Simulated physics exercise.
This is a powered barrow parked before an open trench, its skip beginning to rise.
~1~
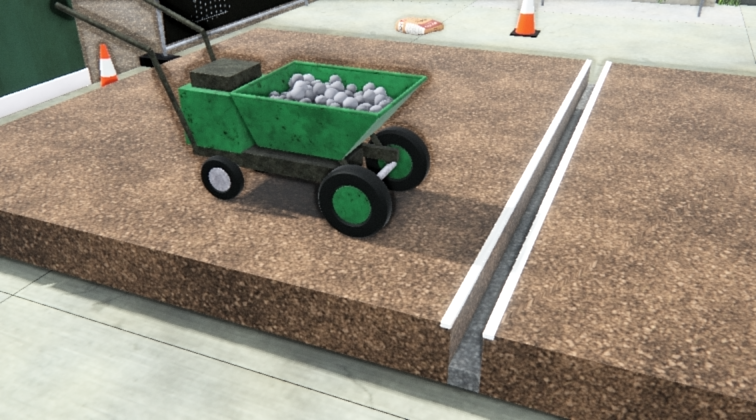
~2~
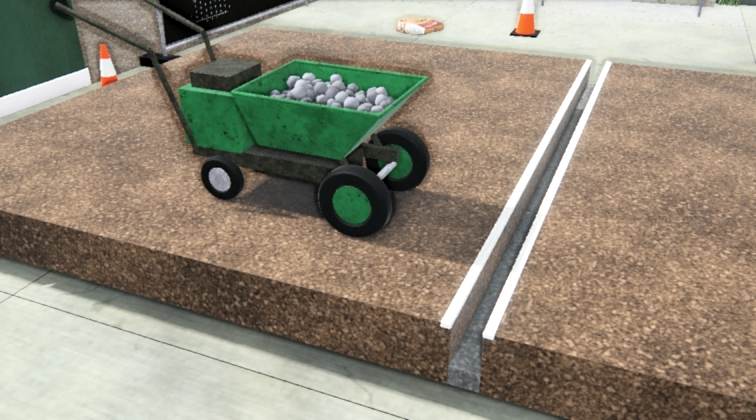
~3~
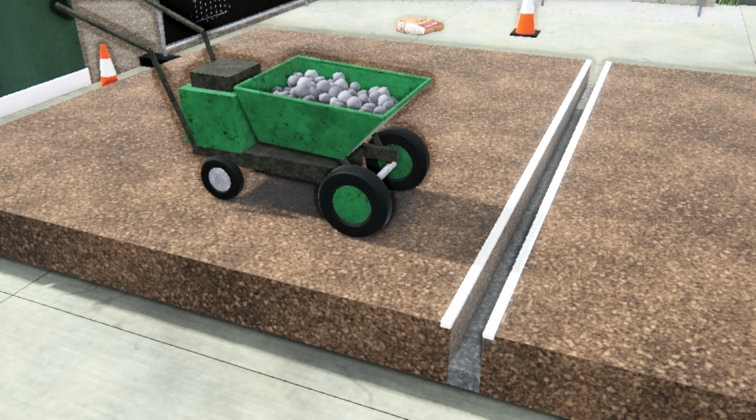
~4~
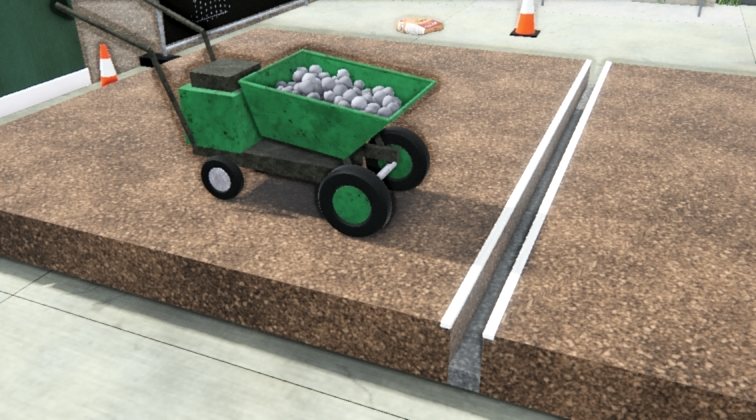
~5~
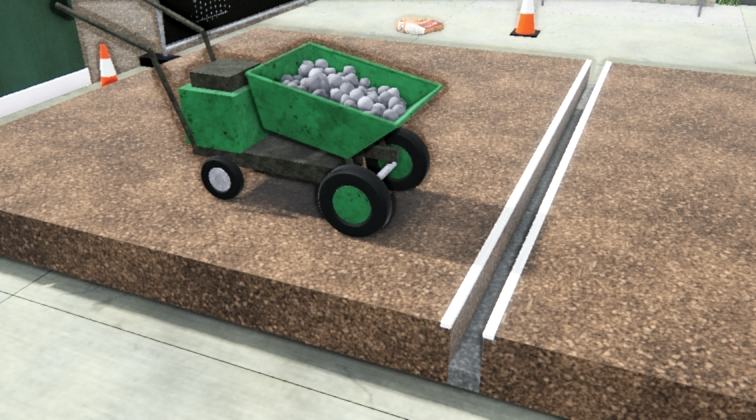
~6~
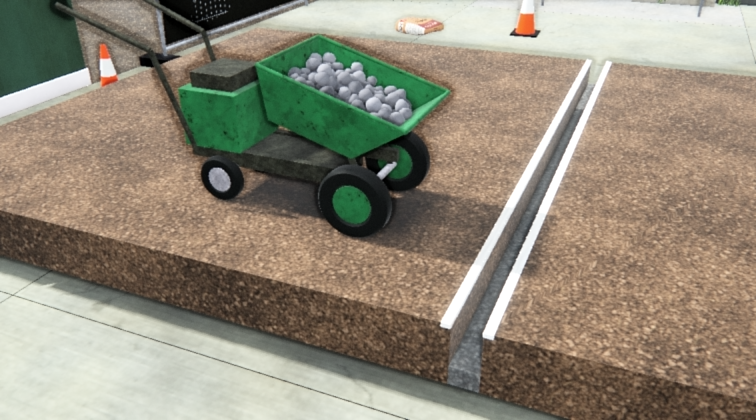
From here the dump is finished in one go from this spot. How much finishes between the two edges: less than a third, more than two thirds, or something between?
The trench ends with from one third to two thirds of it.
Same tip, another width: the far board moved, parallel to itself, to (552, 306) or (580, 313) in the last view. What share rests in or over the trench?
Near 90 % and 90 %.
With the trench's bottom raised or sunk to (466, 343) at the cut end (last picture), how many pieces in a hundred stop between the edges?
Some 40 per cent.
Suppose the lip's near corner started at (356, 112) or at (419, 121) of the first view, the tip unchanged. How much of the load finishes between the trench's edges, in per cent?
The first gives 50 %, the second 30 %.
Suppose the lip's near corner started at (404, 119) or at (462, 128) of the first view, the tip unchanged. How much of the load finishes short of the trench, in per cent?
The first gives 0 %, the second 0 %.
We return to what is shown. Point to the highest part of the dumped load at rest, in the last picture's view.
At about (496, 219).
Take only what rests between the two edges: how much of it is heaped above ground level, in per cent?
Roughly 20 in a hundred.
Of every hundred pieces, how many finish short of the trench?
Near 20 %.
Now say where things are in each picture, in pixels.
In the first picture, lip of the skip at (379, 116), level; top of the load at (319, 97), round cobbles; first edge of the trench at (466, 286); far edge at (506, 296), the trench under half as wide as the skip, and about as deep as wide.
In the second picture, lip of the skip at (380, 116), level; top of the load at (310, 96).
In the third picture, lip of the skip at (384, 118), tipped barely; top of the load at (313, 94).
In the fourth picture, lip of the skip at (390, 121), tipped a little; top of the load at (307, 98).
In the fifth picture, lip of the skip at (397, 126), tipped a little; top of the load at (310, 86).
In the sixth picture, lip of the skip at (405, 132), tipped clearly; top of the load at (318, 80); first edge of the trench at (466, 286); far edge at (506, 296).
Soon, skip tipped steeply; all in the skip.
A while on, skip tipped steeply; about two thirds in the skip; a small part short of the trench; a small part in or heaped over the trench; a small part falling.
Towards the end, skip tipped right over; a stray few in the skip; about a quarter short of the trench; about half in or heaped over the trench; about a quarter beyond it.
Finally, skip tipped right over; about a quarter short of the trench; about half in or heaped over the trench; about a quarter beyond it.
